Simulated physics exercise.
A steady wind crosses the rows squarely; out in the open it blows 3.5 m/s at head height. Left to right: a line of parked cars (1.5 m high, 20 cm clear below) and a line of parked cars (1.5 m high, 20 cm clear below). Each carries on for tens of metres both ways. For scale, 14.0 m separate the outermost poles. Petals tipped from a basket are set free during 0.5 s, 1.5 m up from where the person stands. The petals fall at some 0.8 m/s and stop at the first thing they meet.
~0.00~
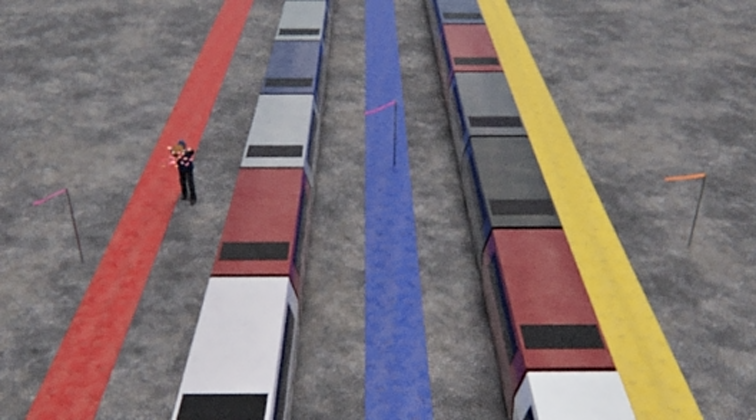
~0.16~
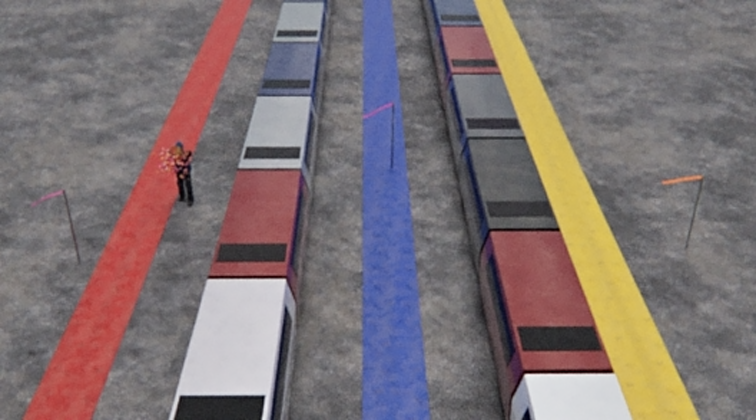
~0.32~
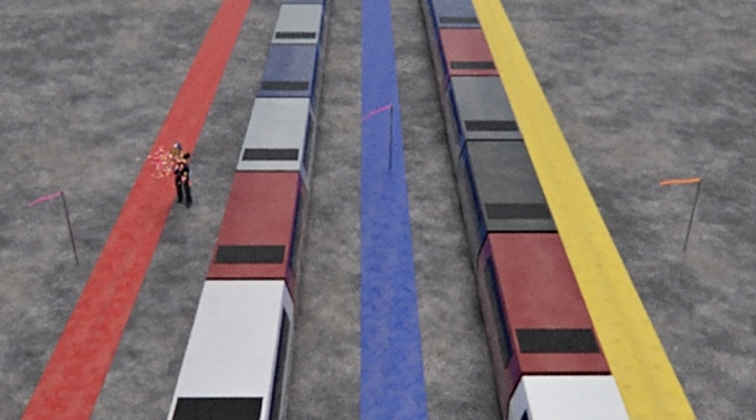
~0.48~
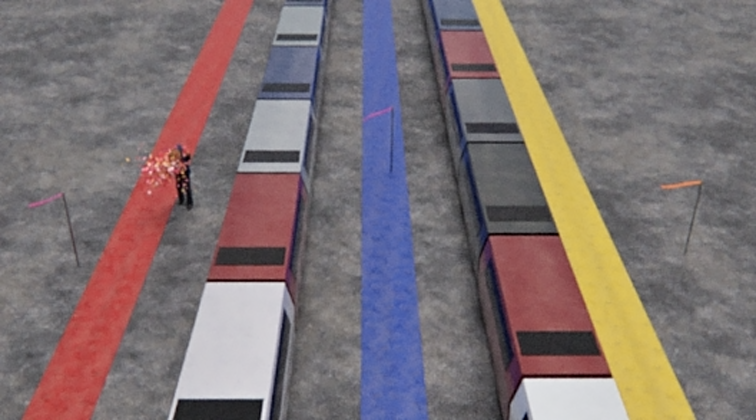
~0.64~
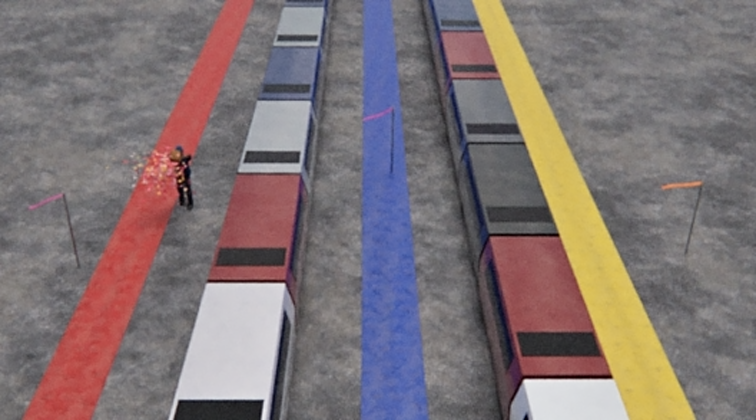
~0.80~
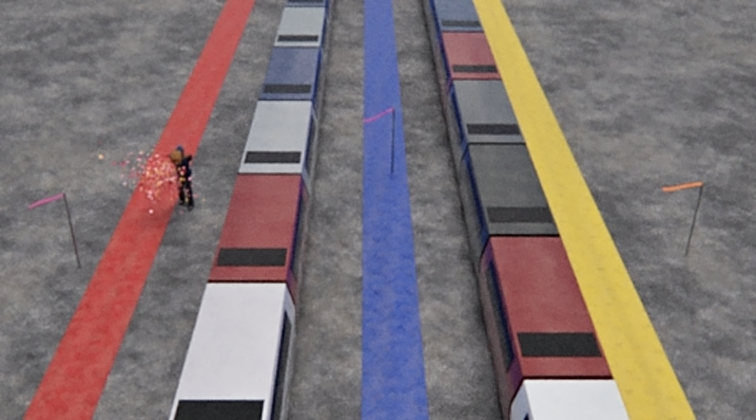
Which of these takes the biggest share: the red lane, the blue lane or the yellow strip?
It is red that catches most.
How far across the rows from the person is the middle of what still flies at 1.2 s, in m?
Roughly 0.5 m.
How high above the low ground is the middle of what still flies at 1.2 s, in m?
About 0.8 m.
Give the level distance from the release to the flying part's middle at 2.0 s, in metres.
Roughly 0.5 m.
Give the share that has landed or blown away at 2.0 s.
Near 35 %.
After 1.2 s, 98 % is in the air or yet to come; 0 % lies on the blue lane, 1 % on the red lane and 0 % on the yellow strip; the middle of what still flies is 0.8 m above the low ground, near (157, 187).
After 2.0 s, 67 % is in the air or yet to come; 0 % lies on the blue lane, 13 % on the red lane and 0 % on the yellow strip; the middle of what still flies is 0.5 m above the low ground, near (159, 200).
After 3.5 s, 10 % is in the air or yet to come; 0 % lies on the blue lane, 32 % on the red lane and 0 % on the yellow strip; the middle of what still flies is 0.3 m above the low ground, near (143, 204).
After 8.0 s, 0 % is in the air or yet to come; 0 % lies on the blue lane, 35 % on the red lane and 0 % on the yellow strip.
After 45.0 s, 0 % is in the air or yet to come; 0 % lies on the blue lane, 35 % on the red lane and 0 % on the yellow strip.
